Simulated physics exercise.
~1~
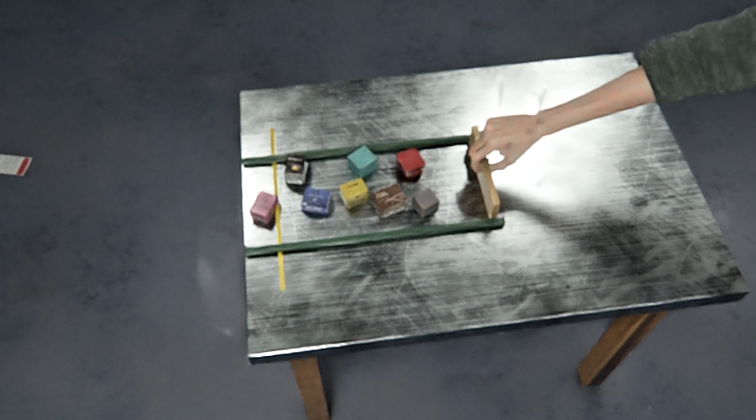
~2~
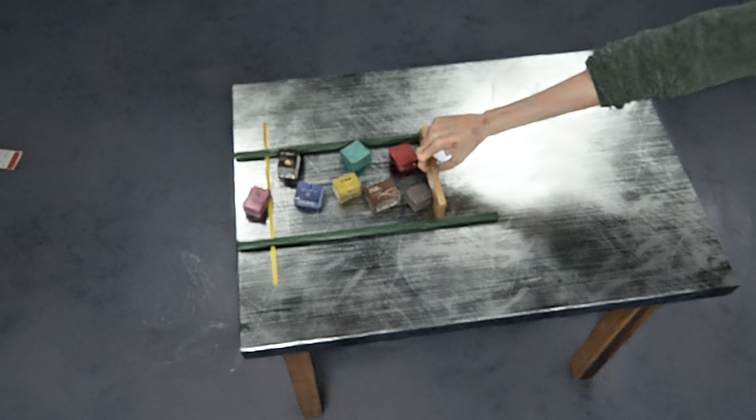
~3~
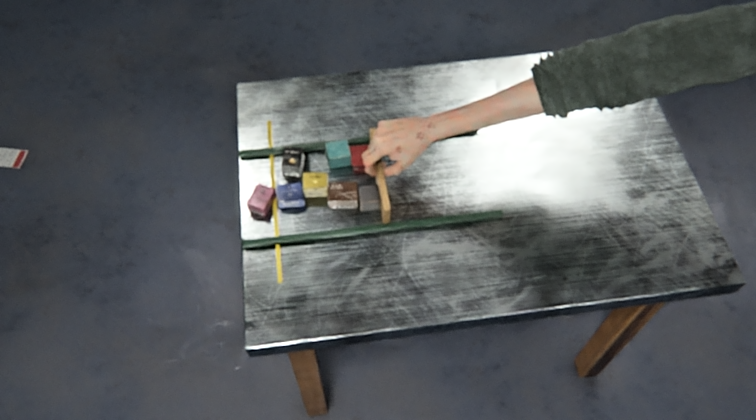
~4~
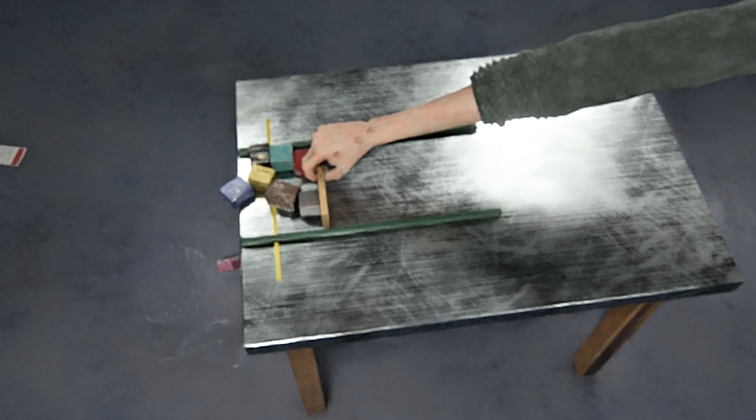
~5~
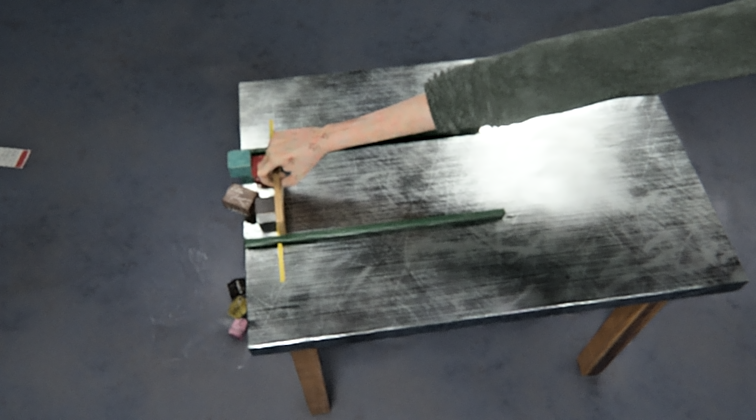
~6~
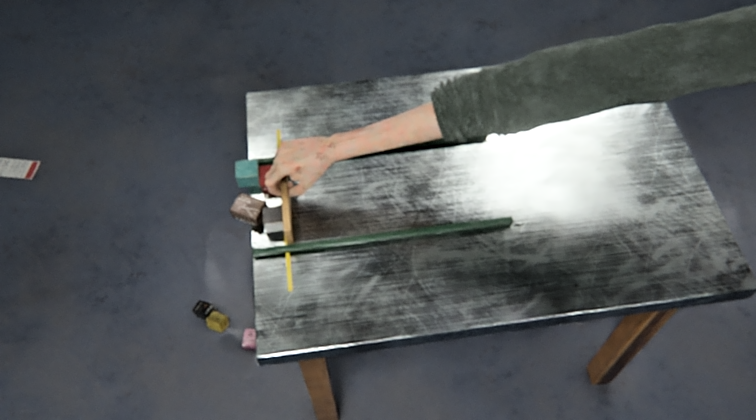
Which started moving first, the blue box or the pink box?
The blue box started moving first, shifting left while the pink box still sat near the end of the table. The pink box only moved after that, going over the edge.
